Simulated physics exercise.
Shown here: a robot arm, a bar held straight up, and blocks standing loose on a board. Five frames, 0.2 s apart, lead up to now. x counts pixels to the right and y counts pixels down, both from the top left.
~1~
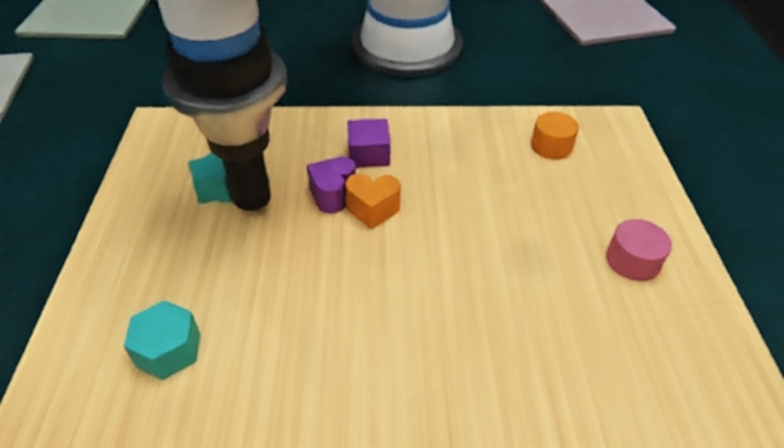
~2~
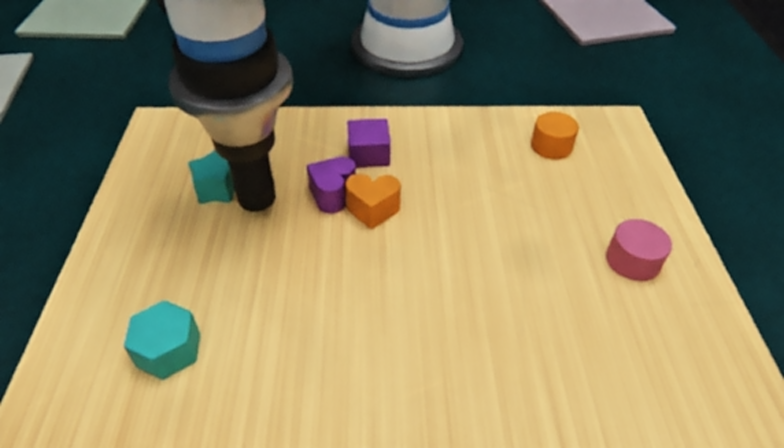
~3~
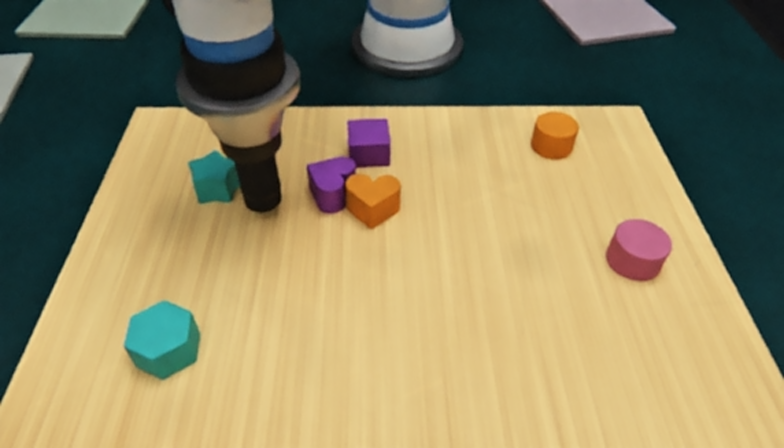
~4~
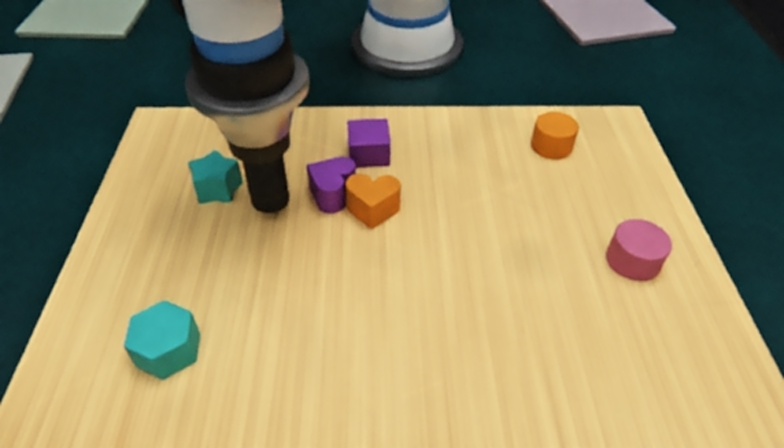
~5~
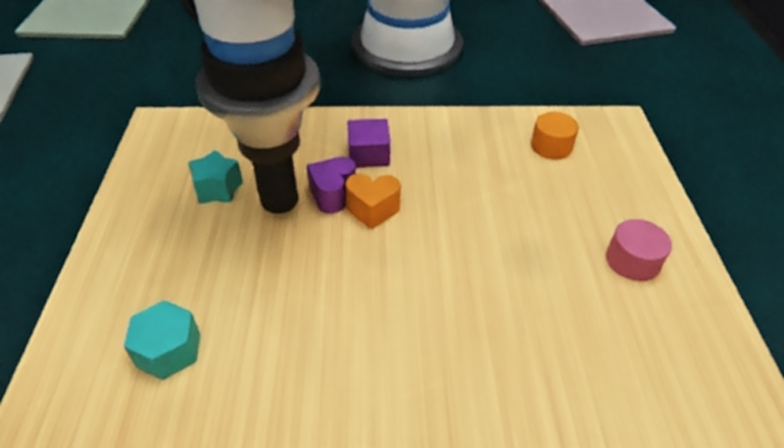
We see a robot arm holding a dark upright bar over a wooden board of loose colored blocks; the bar moves slightly rightward from beside the turquoise star toward the purple heart, while the blocks stay still.
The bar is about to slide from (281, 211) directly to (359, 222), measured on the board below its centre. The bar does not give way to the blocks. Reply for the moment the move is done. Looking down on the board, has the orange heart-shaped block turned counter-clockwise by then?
No
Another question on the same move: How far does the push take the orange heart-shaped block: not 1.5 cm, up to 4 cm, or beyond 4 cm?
My answer is that it shifts 1.5 to 4 cm.
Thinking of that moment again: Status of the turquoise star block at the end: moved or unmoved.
Once the bar is done, the turquoise star block remains in the old spot.
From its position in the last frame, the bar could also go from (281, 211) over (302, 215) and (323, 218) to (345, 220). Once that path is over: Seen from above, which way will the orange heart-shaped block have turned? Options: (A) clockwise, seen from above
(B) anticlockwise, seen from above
My pick is A.
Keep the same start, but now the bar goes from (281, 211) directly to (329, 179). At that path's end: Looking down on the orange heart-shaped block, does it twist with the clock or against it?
Viewed from the top, it goes clockwise.
The first path, step by step. Halfway along, bar at (320, 207); purple heart-shaped block at (340, 170), turned 30° anticlockwise; orange heart-shaped block at (385, 186), turned 20° clockwise.
At the end, bar at (358, 213); turquoise star block unmoved; purple heart-shaped block at (345, 168), turned 45° anticlockwise; orange heart-shaped block at (393, 184), turned 25° clockwise.
